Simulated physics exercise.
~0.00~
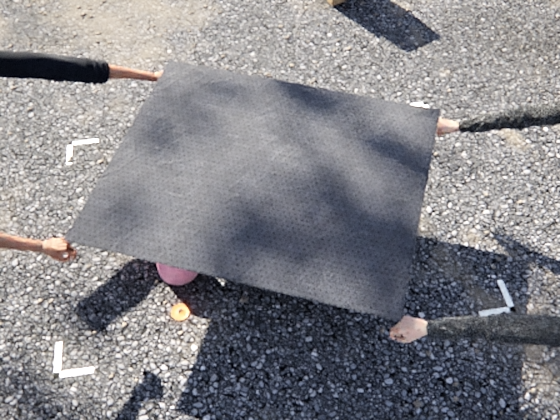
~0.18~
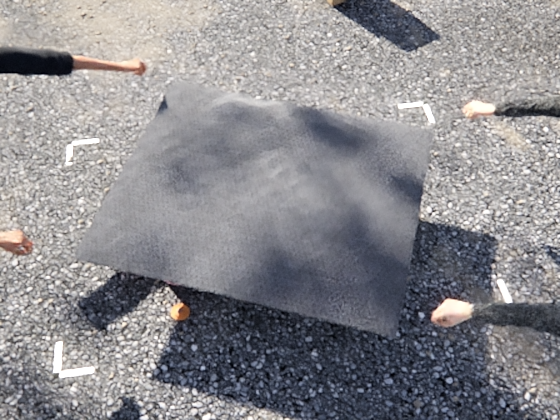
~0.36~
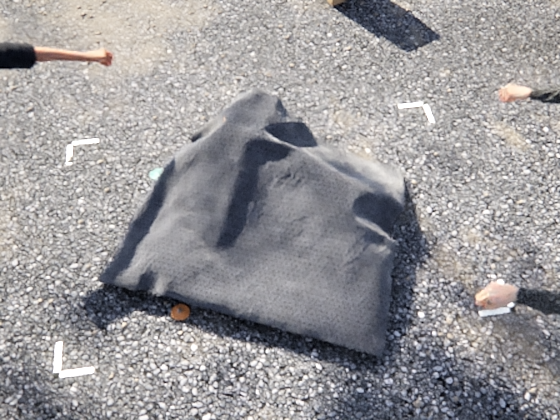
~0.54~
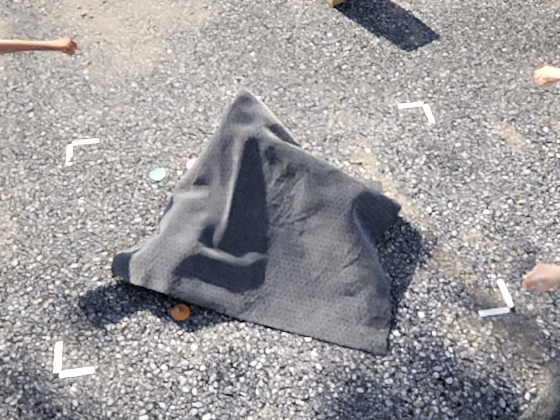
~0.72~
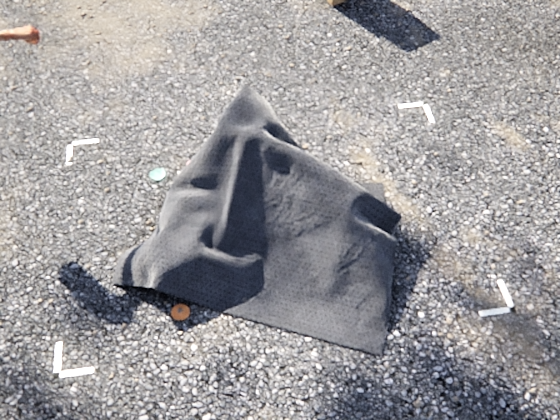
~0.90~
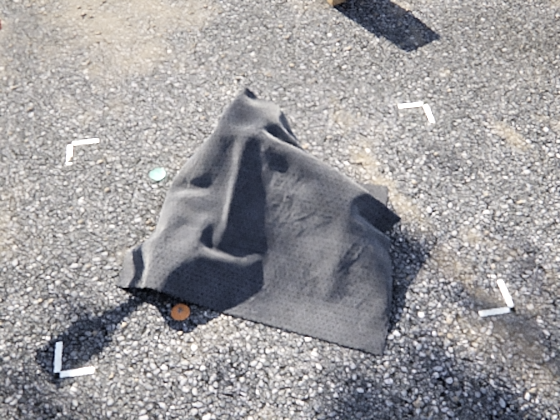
To begin with, four hands, two on each side, hold a dark grey sheet flat over rough, gravelly ground marked with white corner brackets, with something pink and an orange disc showing by its lower edge. The hands let go and draw back as the sheet starts to drop. It sinks and buckles, its upper part bunching into folds while a pale teal disc comes into view on the left. The sheet then slumps into a peaked, creased shape as the hands leave. It ends lying crumpled and still, with the teal and orange discs both visible beside it.
